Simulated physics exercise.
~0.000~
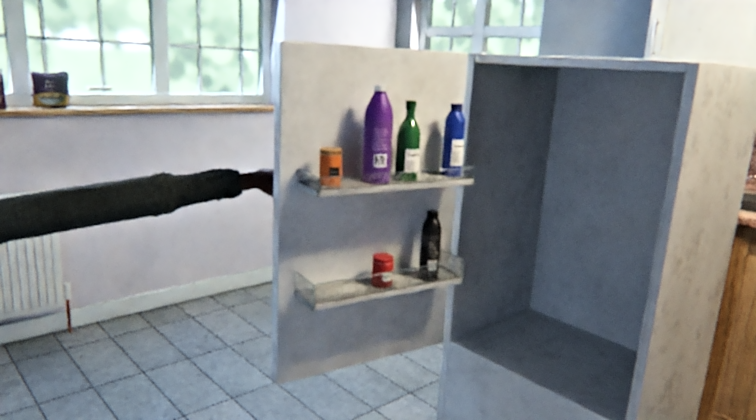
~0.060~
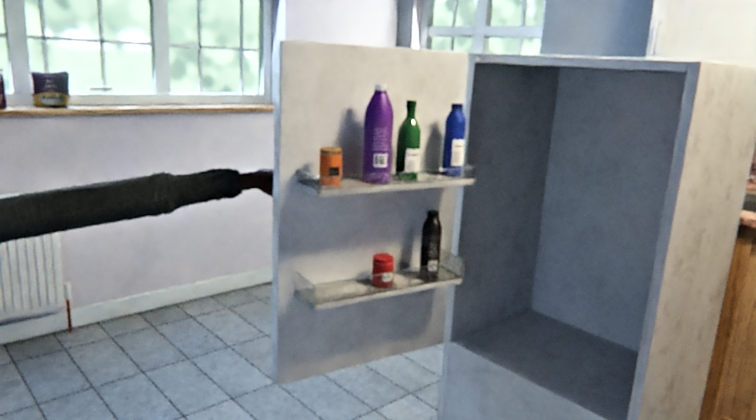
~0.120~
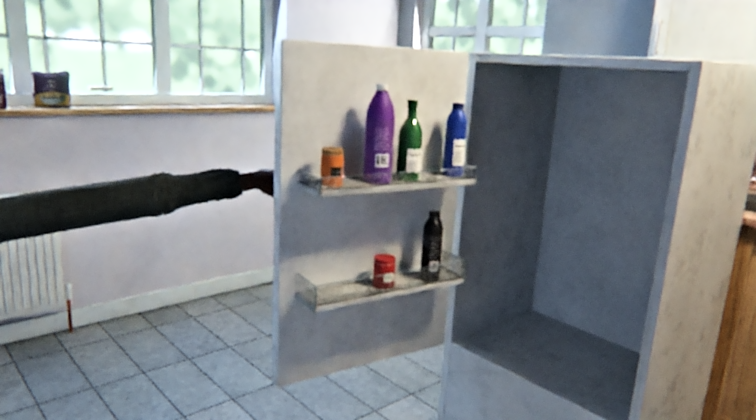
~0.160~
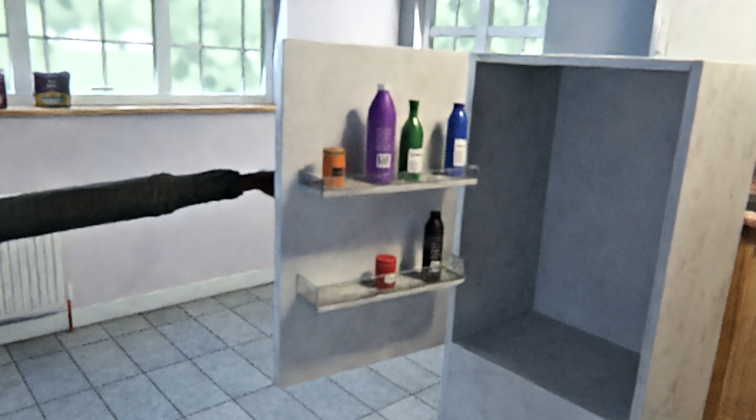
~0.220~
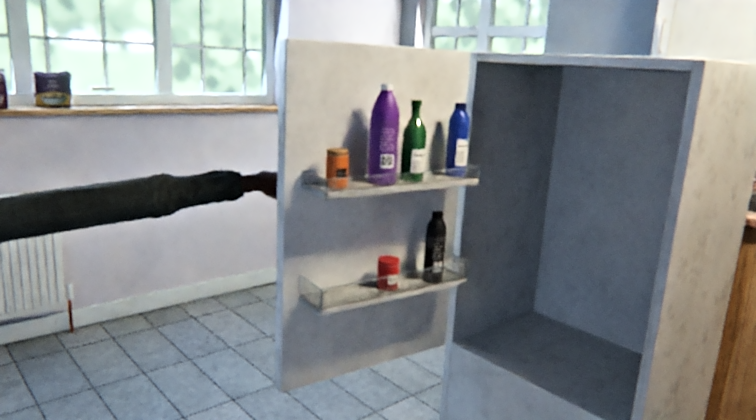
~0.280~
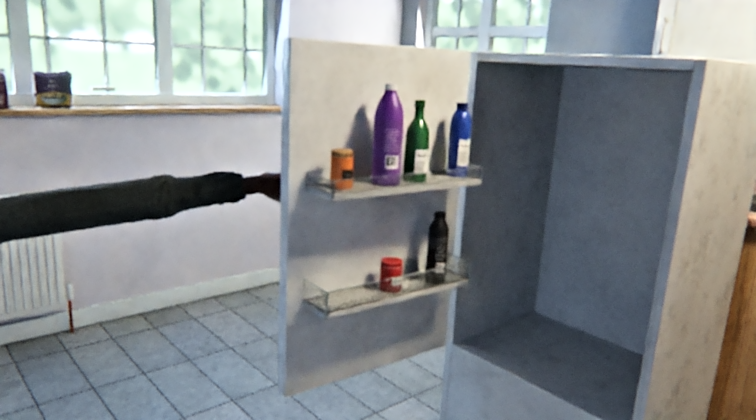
In a bright room with a tiled floor, a dark arm reaches from the left toward the open door of an empty grey fridge; the door swings slightly toward closed, carrying the bottles and jars on its two racks.
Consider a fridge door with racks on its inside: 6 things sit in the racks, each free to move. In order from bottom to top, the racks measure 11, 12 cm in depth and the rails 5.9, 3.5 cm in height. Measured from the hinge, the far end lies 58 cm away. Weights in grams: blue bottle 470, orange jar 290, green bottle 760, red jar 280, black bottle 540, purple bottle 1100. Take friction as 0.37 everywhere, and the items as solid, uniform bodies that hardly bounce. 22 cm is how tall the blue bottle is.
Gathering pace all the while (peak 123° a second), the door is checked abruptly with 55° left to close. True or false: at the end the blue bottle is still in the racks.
True.
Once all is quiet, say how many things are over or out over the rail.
My answer is 1.
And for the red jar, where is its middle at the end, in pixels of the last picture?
In the last picture it sits around (468, 289).
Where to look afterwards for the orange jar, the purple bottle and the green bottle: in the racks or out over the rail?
Afterwards, the orange jar stays on its support, the purple bottle leaves its support, and the green bottle stays on its support.
After 0.68 s, open by 62°.
After 1.08 s, open by 55°; purple bottle now out over the rail; orange jar 7° off upright; green bottle 5° off upright.
After 1.38 s, open by 55°; green bottle moved 2 cm; red jar moved 2 cm; orange jar moved 2 cm.
In the end (2.0 s), out over the rail, purple bottle; the other 5 under 5 cm from the start. In the last view, blue bottle near (484, 141).
